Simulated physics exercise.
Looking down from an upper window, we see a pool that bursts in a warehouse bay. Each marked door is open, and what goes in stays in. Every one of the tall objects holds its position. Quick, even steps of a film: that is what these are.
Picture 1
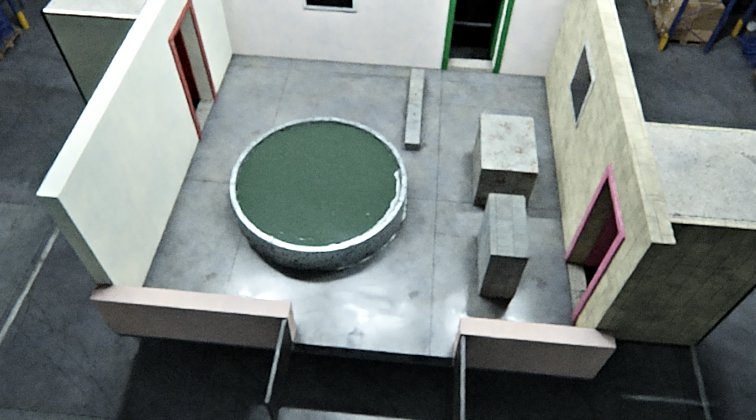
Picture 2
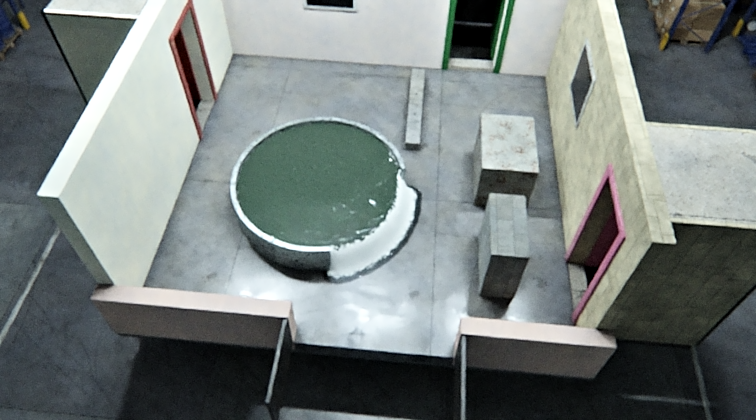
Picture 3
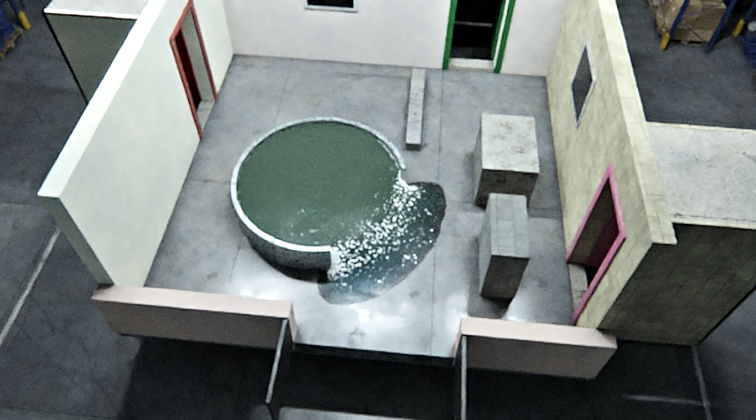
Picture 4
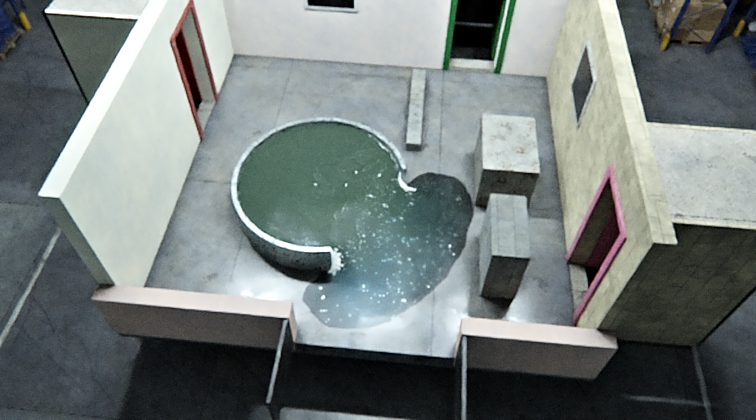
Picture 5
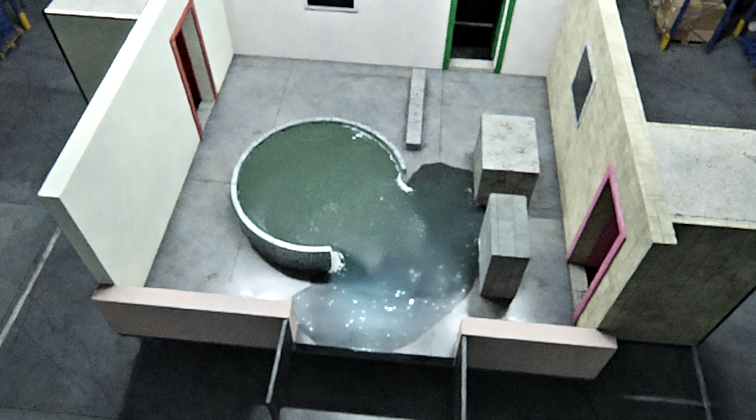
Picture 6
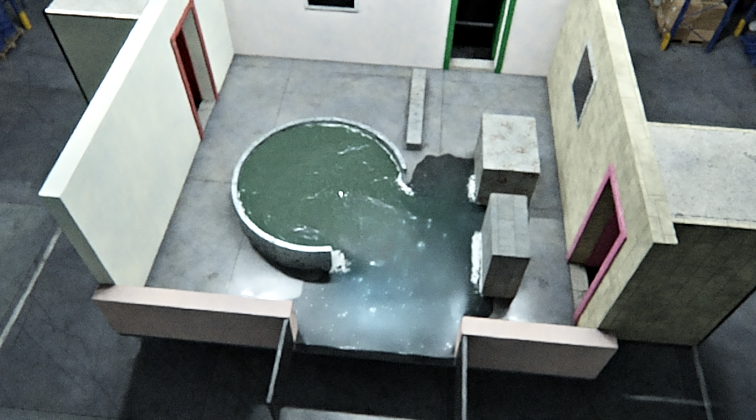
The video shows a round pool of green water inside a roofless room seen from above; its lower-right wall gives way, and water pours out, spreading across the gray floor toward the front opening and around two upright blocks.
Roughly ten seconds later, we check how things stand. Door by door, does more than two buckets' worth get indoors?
Door by door: Red door - no; pink door - yes; green door - no.
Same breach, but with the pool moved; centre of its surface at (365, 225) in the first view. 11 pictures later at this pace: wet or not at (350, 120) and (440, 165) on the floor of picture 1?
In that order: No water, awash.
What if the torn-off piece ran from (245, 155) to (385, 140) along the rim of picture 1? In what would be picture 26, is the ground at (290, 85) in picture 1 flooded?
Answer: Soaked.
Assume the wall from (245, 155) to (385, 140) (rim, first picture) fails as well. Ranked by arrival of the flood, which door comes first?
The red-painted one, I reckon.
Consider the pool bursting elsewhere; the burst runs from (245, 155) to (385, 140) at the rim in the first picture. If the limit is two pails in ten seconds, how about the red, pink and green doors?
One by one: Red door ends up above; pink door ends up below; green door ends up below.
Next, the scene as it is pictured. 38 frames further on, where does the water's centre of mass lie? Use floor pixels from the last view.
Close to (428, 209).
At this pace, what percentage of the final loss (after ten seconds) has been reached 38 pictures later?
It comes to around 75 per cent.
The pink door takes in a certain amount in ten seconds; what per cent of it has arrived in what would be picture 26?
Near 30 in a hundred.
A moment on, water covers 25 % of the floor; the red door not reached, the pink door not reached, the green door not reached.
Next, water covers 30 % of the floor; the red door not reached, the pink door under two buckets in, the green door not reached.
Then, water covers 40 % of the floor; the red door not reached, the pink door over two buckets in, the green door wet at the sill, nothing in.
Later, water covers 50 % of the floor; the red door not reached, the pink door far over two buckets in, the green door wet at the sill, nothing in.
In the end, water covers 60 % of the floor; the red door not reached, the pink door far over two buckets in, the green door under two buckets in.
